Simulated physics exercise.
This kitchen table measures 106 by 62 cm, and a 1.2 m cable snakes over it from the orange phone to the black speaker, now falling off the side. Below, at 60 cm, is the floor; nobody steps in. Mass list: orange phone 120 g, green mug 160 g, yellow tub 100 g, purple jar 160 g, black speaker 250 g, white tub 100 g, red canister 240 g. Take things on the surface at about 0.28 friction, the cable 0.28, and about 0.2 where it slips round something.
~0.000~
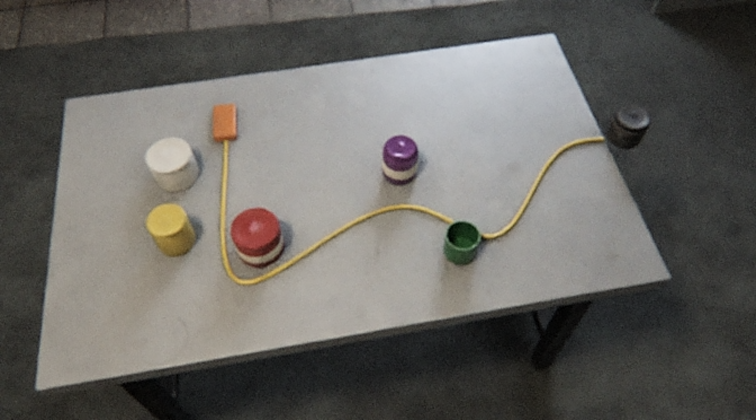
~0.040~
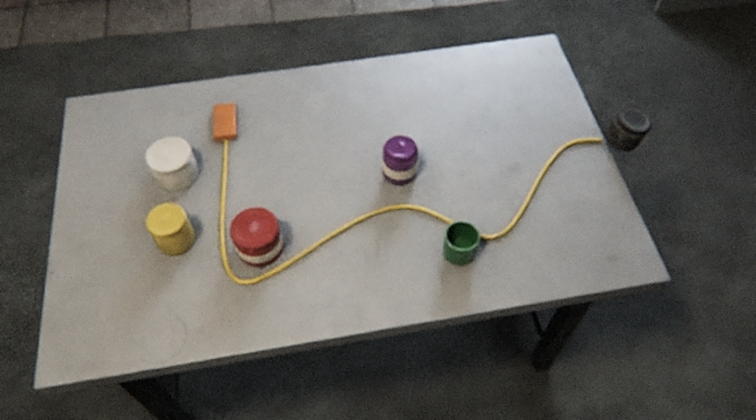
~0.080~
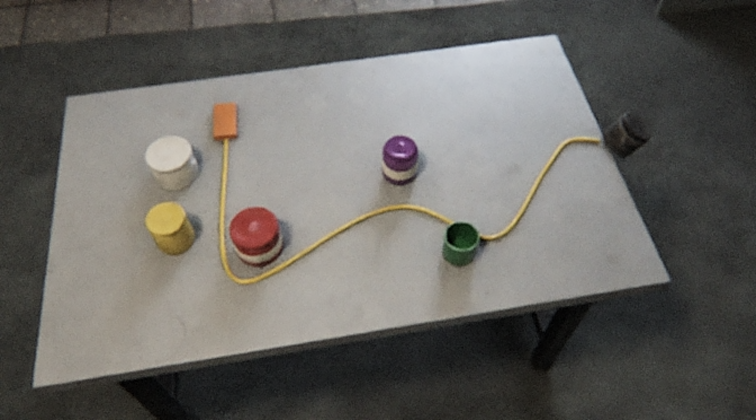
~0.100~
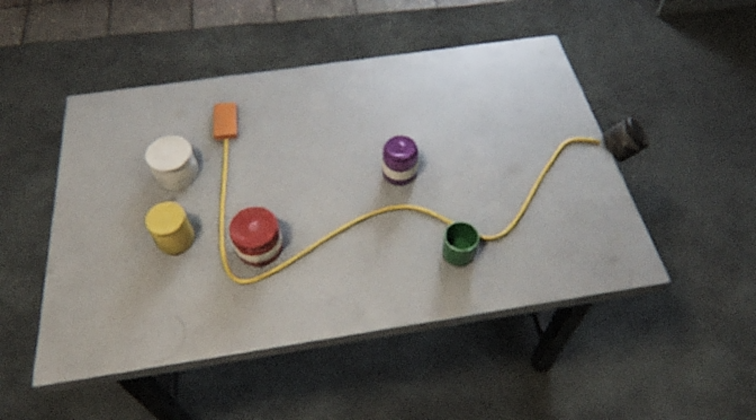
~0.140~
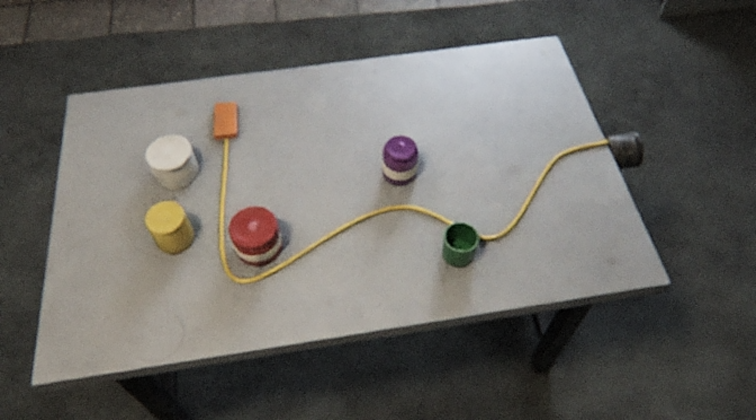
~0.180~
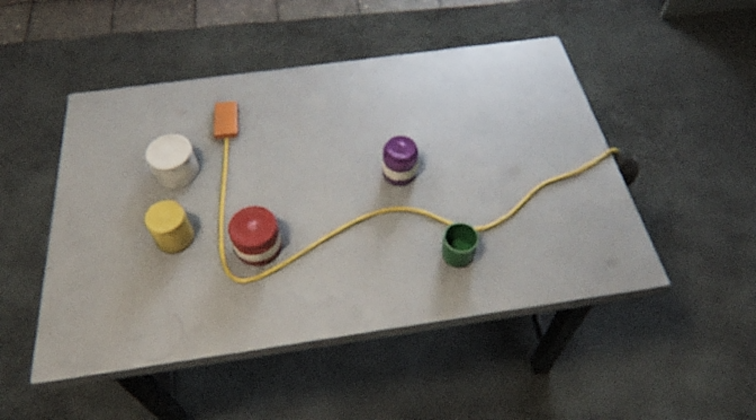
A small black cylindrical object, attached to a yellow cable, tilts over and slips lower at the right edge of a grey table, seen from above at a steady angle. The cable winds past a green mug and red canister to an orange block at upper left, with white and yellow tubs at left and a purple jar near the centre. As the dark object turns and sinks partly behind the edge, the cable's right-hand curve straightens while everything else stays still.
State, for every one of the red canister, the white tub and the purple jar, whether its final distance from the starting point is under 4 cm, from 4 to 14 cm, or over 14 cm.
At the end, the red canister goes a great distance. The white tub scarcely stirs. The purple jar scarcely stirs.
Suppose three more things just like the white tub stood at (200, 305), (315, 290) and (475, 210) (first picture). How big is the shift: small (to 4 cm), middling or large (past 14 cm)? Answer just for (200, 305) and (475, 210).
In that order: Small, middling.
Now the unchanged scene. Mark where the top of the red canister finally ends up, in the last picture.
It comes to rest close to (331, 134).
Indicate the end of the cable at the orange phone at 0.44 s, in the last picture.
Roughly (240, 187).
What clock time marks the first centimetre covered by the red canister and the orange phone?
Times: Red canister = 0.28 s, orange phone = 0.28 s.
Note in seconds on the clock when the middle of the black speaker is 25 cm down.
Near 0.30 seconds.
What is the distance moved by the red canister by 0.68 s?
Approx. shift - red canister 25 cm.
By 0.4 s, the cable's tail end at (240, 187); red canister 12 cm off its start, orange phone 12 cm off its start, black speaker over the edge.
By 0.7 s, the cable's tail end at (314, 223); red canister 23 cm off its start, orange phone 35 cm off its start, black speaker over the edge.
By 0.9 s, the cable's tail end at (372, 277); red canister 23 cm off its start at (331, 134), orange phone 49 cm off its start at (399, 277), black speaker over the edge.
By 1.2 s, the cable's tail end at (378, 277); red canister 23 cm off its start, orange phone 50 cm off its start, black speaker over the edge.
By 2.4 s, the cable's tail end at (378, 277); red canister 23 cm off its start at (331, 134), purple jar 0 cm off its start at (401, 147), white tub 0 cm off its start at (168, 151), orange phone 50 cm off its start at (404, 279).
